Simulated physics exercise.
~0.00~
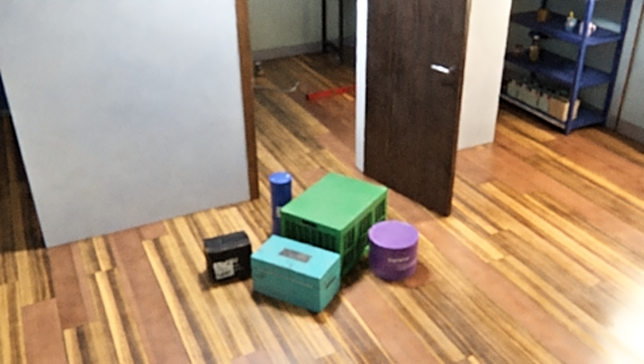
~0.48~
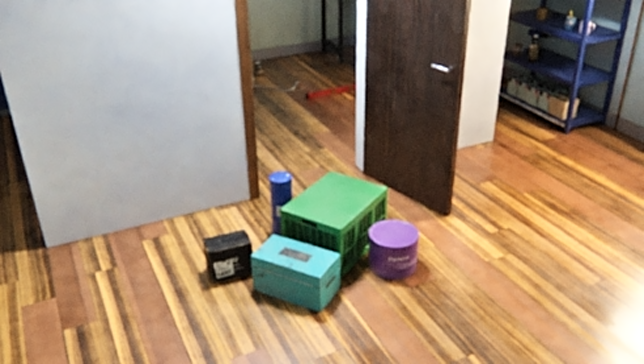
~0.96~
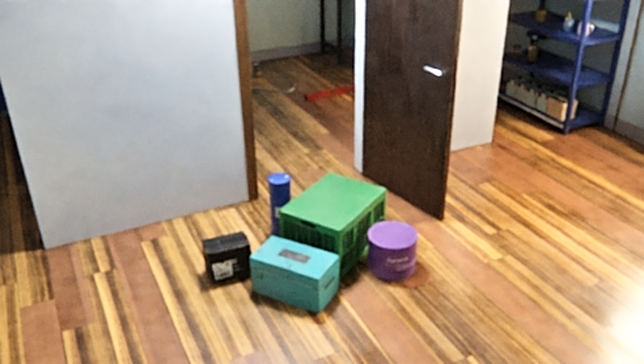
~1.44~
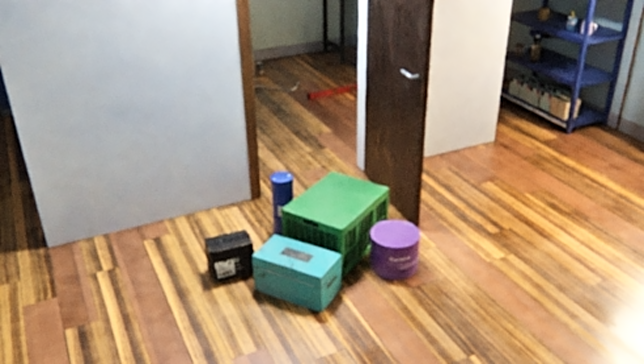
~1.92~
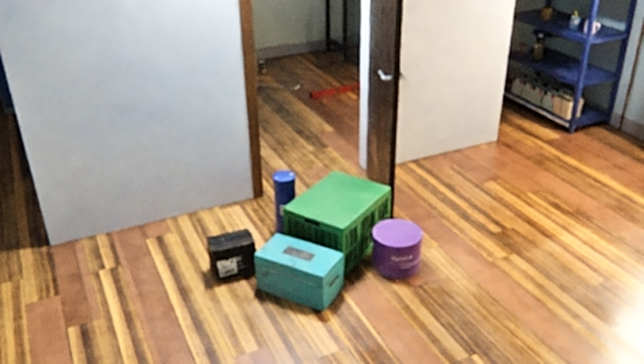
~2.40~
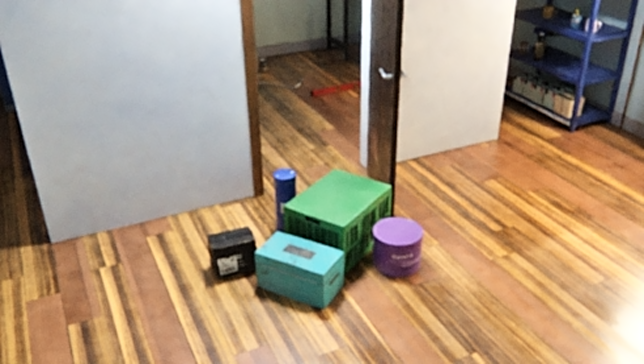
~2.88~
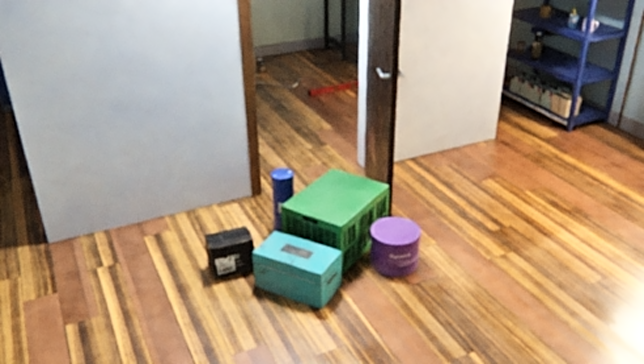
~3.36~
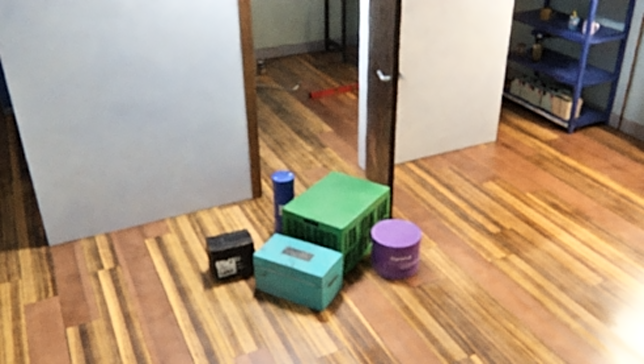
The clip shows a dark brown door swinging partway left toward a cluster of containers on a wood-plank floor, including a green crate, turquoise toolbox, black box and purple tub. It stops beside the crate and remains well open, while the containers stay in place.
